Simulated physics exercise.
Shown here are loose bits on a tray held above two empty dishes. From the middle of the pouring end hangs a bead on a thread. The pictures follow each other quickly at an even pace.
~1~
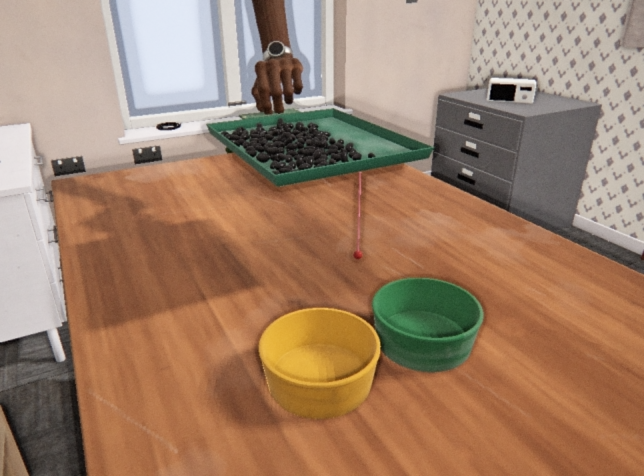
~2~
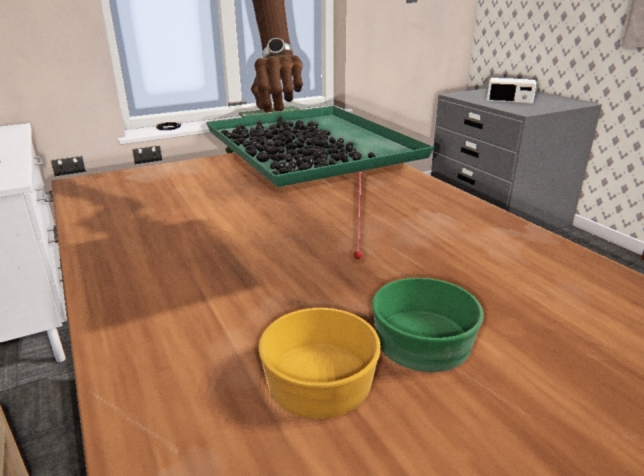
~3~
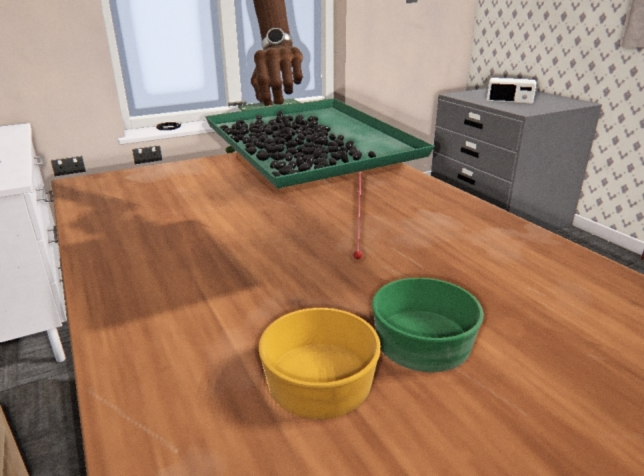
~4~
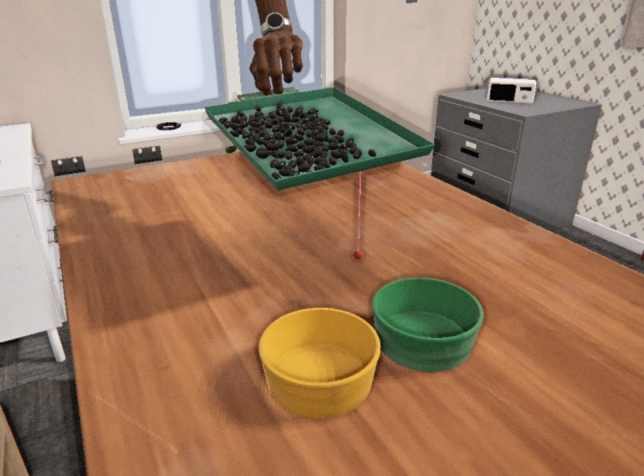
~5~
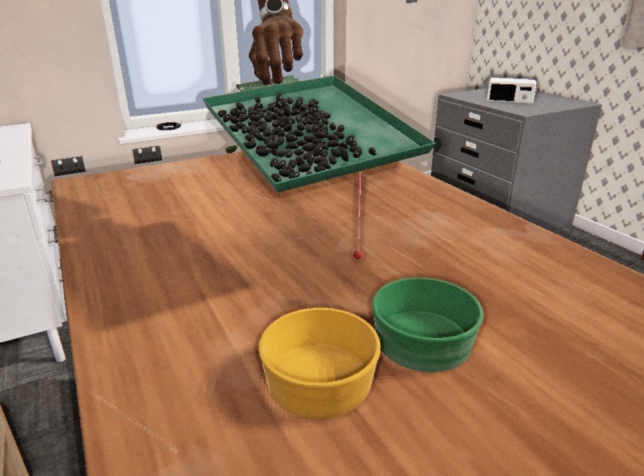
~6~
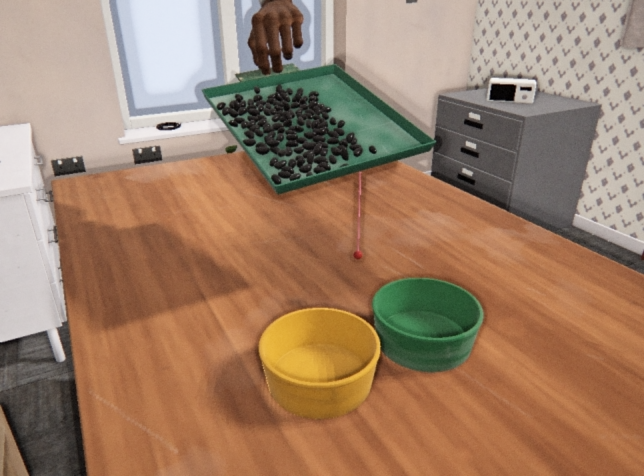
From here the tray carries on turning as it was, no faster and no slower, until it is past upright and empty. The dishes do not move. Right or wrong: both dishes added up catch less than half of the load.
Right, they catch less than half.
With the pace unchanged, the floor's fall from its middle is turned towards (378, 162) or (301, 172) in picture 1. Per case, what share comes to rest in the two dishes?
10 per cent, then 0 per cent.
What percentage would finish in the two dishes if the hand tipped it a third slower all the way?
That works out at roughly 10 per cent.
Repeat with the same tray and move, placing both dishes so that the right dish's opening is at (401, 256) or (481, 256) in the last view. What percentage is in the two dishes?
About 70 per cent, then about 10 per cent.
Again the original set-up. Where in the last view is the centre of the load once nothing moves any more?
The centre settles at about (314, 328).
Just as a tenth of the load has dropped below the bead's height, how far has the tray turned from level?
Around 85 degrees of turn.
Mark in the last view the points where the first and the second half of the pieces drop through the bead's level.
It goes through near (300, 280) first, then near (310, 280).
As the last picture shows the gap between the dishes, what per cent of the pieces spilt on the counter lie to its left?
I'd say some 100 in a hundred.
Soon, tray tipped steeply; nearly all on the tray; a stray few in the air.
A while on, tray tipped right over; a small part on the tray; a small part in the left dish; a stray few in the right dish; about two thirds outside both; about a quarter in the air.
Towards the end, tray tipped past a quarter turn; a small part in the left dish; a stray few in the right dish; nearly all outside both.
Finally, tray tipped past a quarter turn; a small part in the left dish; a stray few in the right dish; nearly all outside both.
